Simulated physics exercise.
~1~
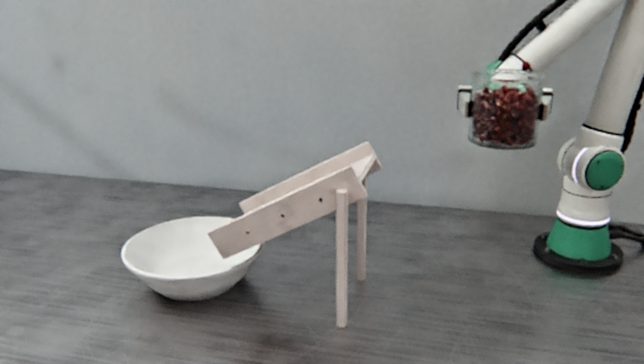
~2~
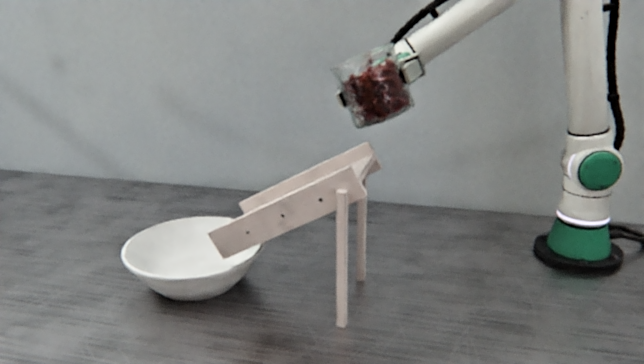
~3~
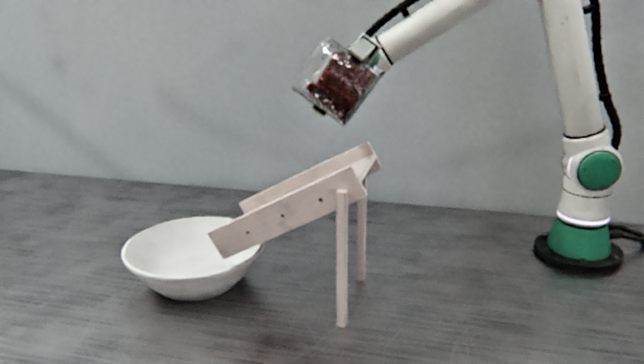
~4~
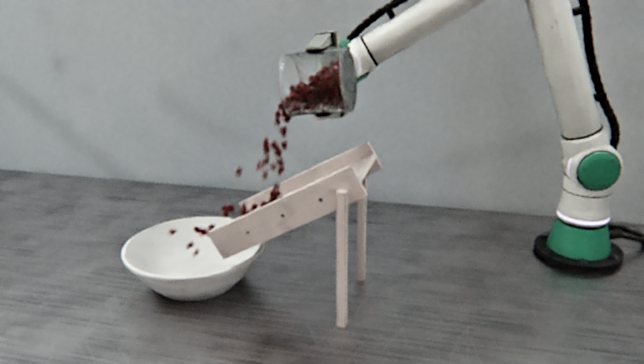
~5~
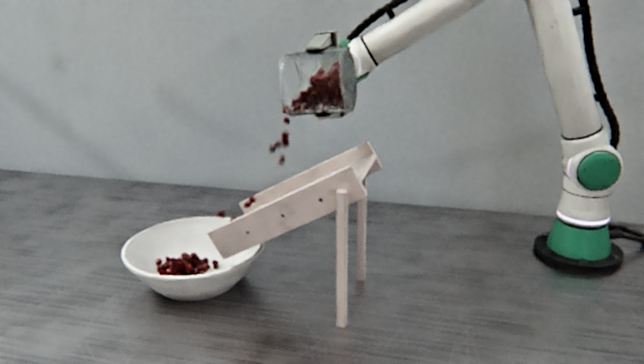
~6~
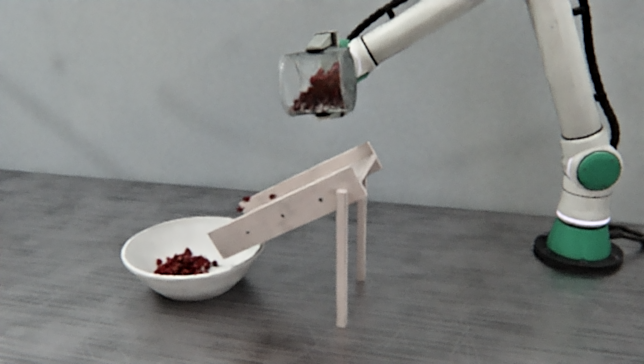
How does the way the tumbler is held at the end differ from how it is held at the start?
At the start the robot arm holds the tumbler upright, but by the end the tumbler is held on its side above the chute.
